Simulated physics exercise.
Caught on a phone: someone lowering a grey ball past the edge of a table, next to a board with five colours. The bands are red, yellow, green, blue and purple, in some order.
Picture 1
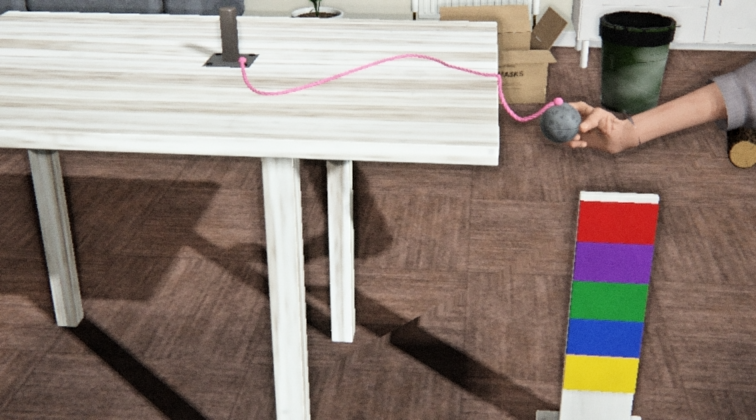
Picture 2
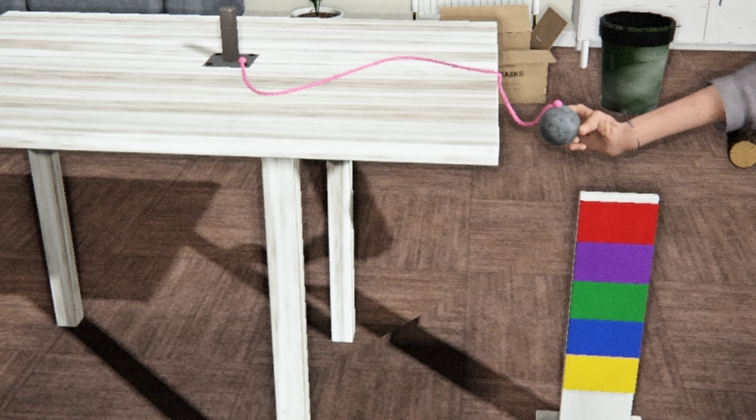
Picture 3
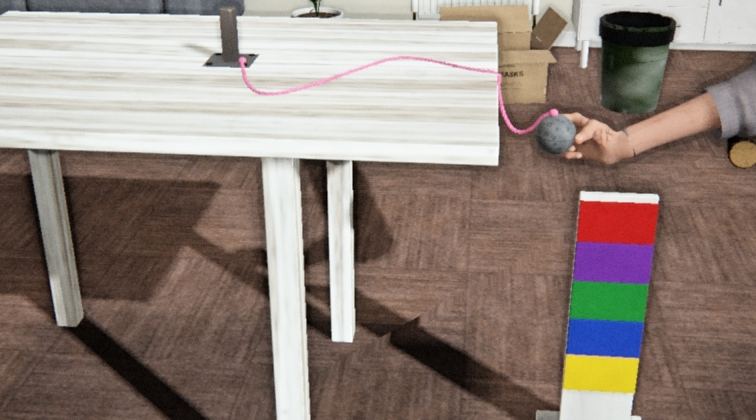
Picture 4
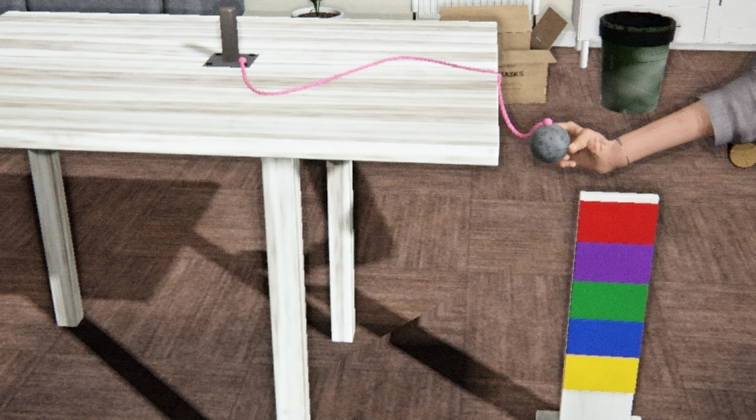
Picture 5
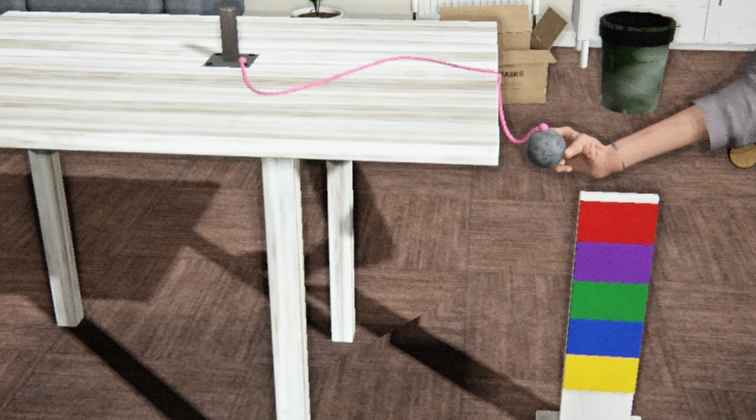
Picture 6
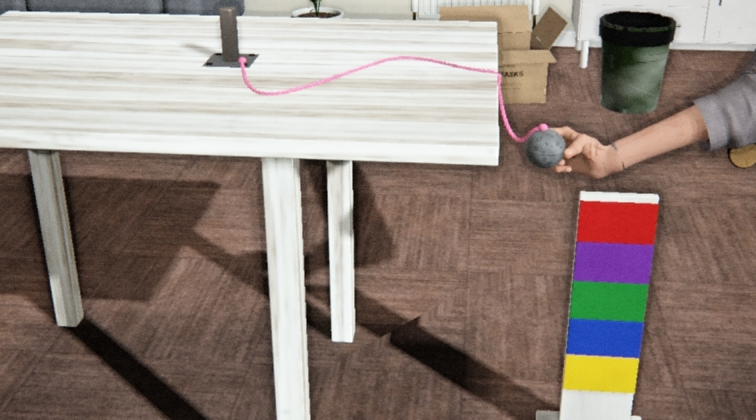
A hand held a grey ball tied to a pink cord beyond the table's right edge, lowered it slightly and moved it a little left, then kept it still above a colour-striped board.
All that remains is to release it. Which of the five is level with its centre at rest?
The shoelace holds its middle at blue.
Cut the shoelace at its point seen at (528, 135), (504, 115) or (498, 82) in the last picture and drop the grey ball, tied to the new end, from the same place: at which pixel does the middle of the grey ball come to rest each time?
The places are (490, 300), (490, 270) and (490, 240).
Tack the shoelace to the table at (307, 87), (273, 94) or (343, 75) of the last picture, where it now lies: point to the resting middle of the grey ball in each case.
The places are (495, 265), (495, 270) and (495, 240).
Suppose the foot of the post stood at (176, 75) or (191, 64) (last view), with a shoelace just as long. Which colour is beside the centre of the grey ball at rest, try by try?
It would be green; green.
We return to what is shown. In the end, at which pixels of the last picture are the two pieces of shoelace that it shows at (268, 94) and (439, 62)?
At (354, 71), then (495, 159).
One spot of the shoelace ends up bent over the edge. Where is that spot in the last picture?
At (381, 62), roughly.
Early on, ball near (495, 309); level with green.
Midway, ball near (478, 331); level with blue.
Finally, ball near (483, 331); level with blue. At blue.
